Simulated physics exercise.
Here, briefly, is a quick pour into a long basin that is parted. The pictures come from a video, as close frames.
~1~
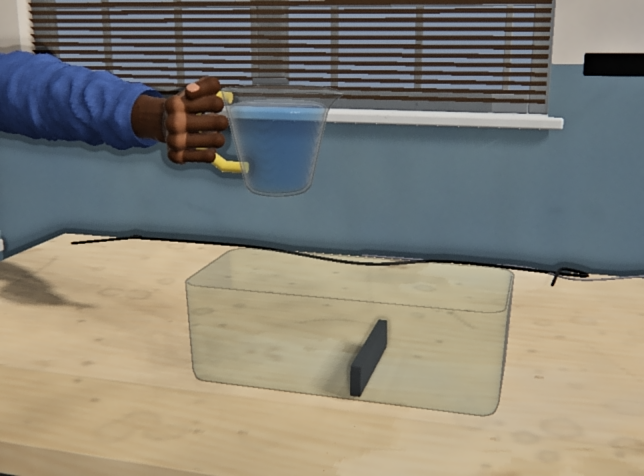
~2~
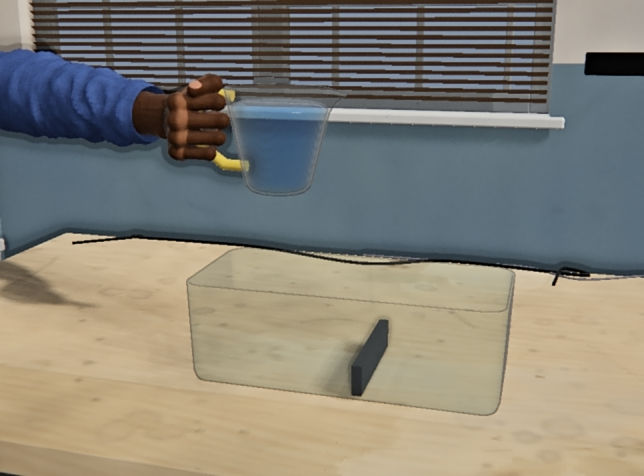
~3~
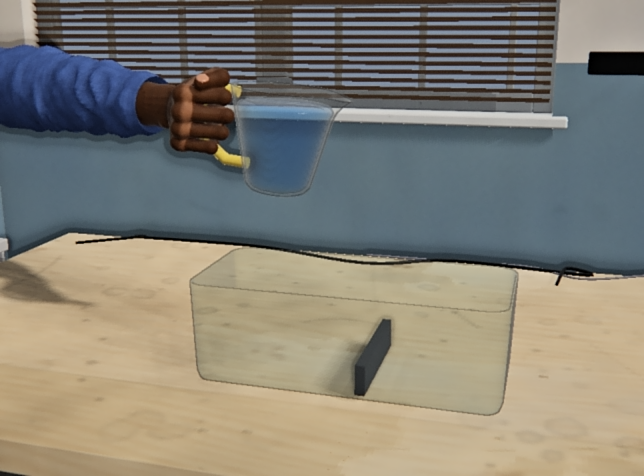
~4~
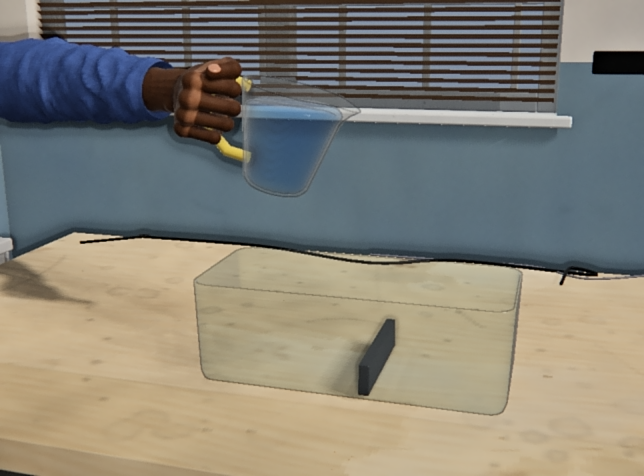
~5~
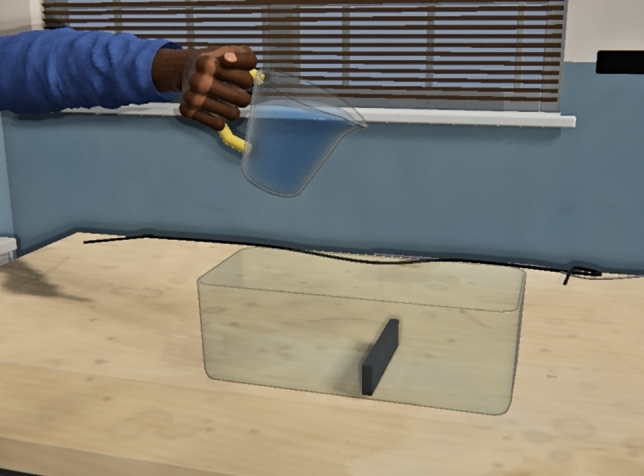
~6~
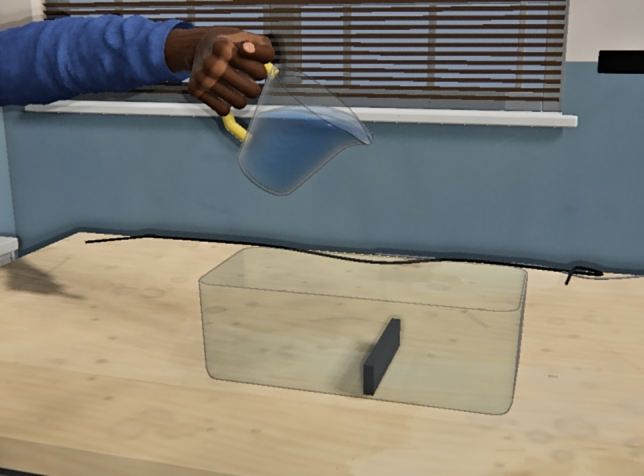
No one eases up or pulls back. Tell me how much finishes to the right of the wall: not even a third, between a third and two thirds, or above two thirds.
It works out to between a third and two thirds.
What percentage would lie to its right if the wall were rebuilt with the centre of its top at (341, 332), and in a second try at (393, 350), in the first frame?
Roughly 85 per cent first and roughly 35 per cent second.
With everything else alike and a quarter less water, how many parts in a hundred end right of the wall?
It works out near 45 percent.
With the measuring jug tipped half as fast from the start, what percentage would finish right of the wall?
It comes to some 80 per cent.
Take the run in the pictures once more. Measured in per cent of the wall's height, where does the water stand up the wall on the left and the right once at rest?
30 % left, 40 % right.
A moment on, the measuring jug is tipped right over and 30 per cent is still to pour, 2 is left of the wall and 38 right of it.
Next, the measuring jug is tipped right over and 1 per cent is still to pour, 38 is left of the wall and 54 right of it.
Then the measuring jug is tipped right over and 0 per cent is still to pour, 42 is left of the wall and 54 right of it.
Later the measuring jug is tipped right over and 0 per cent is still to pour, 43 is left of the wall and 54 right of it.
At rest 43 per cent lies left of the wall, 54 right of it and 3 outside.
